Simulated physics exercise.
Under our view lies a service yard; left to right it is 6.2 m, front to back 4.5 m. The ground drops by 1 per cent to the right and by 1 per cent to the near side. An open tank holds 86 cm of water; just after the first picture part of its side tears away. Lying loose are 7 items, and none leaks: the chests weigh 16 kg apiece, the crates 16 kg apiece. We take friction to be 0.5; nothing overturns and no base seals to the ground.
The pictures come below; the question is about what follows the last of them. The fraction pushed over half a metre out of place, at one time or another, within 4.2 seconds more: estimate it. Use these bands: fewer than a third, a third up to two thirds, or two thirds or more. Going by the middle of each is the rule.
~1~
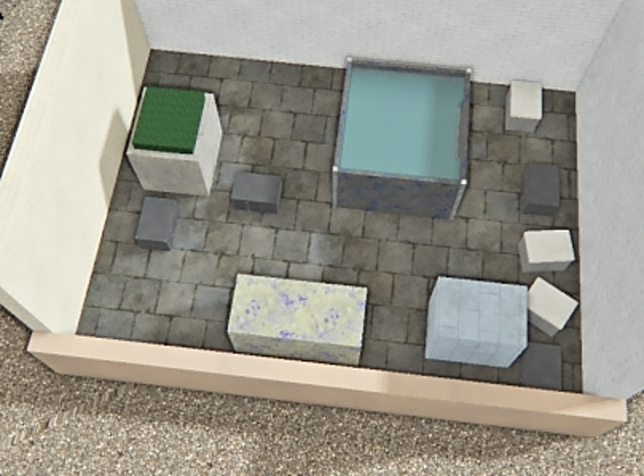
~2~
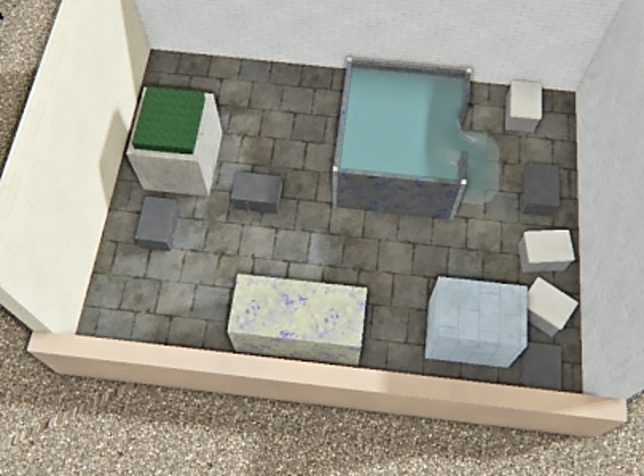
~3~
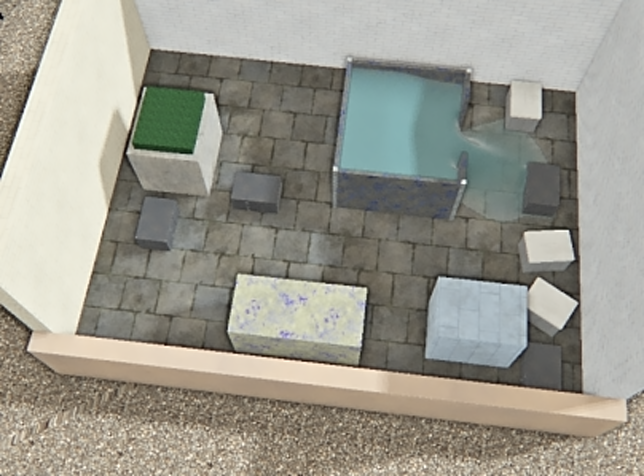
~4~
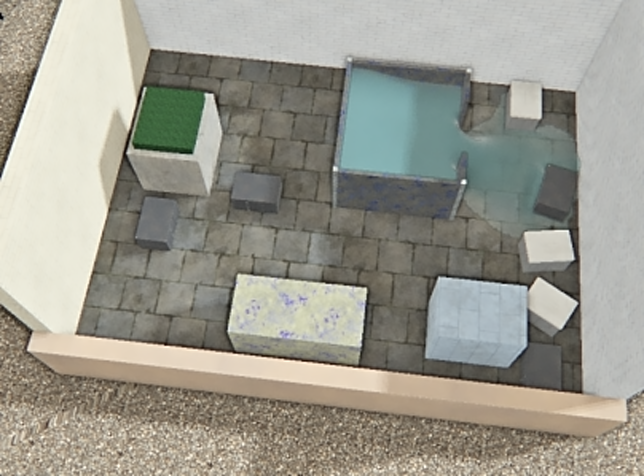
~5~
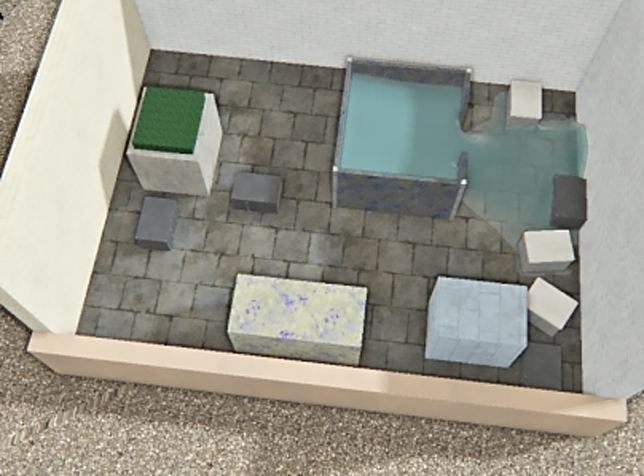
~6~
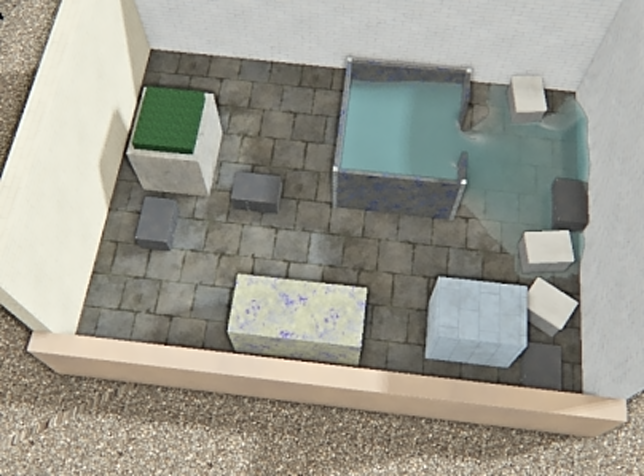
It falls in a third up to two thirds.
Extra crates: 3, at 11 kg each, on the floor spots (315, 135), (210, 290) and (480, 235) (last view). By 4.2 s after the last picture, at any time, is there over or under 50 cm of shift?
Within it, within it, within it.
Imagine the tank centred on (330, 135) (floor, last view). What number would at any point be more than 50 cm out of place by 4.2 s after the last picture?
3.
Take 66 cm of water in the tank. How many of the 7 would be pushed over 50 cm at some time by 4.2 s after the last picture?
Then the count would be 3.
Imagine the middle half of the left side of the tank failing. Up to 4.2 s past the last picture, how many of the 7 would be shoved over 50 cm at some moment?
Then it comes to 2.
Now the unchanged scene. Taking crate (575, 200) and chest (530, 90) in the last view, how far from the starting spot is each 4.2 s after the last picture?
Respectively, 140 centimetres and 350 centimetres.
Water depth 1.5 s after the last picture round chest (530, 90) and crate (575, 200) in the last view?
Depth approx. 11 cm / 18 cm.
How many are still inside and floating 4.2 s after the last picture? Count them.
Of them, 3.
Then, 0.4 s after the last picture 1 of 7 are over 50 cm from their spots; 2 afloat.
Then, 1.5 s after the last picture 3 of 7 are over 50 cm from their spots; 5 afloat.
Then, 2.8 s after the last picture 3 of 7 are over 50 cm from their spots; 5 afloat.
Then, 4.2 s after the last picture 3 of 7 are over 50 cm from their spots, and 3 have been at some point; 3 afloat.
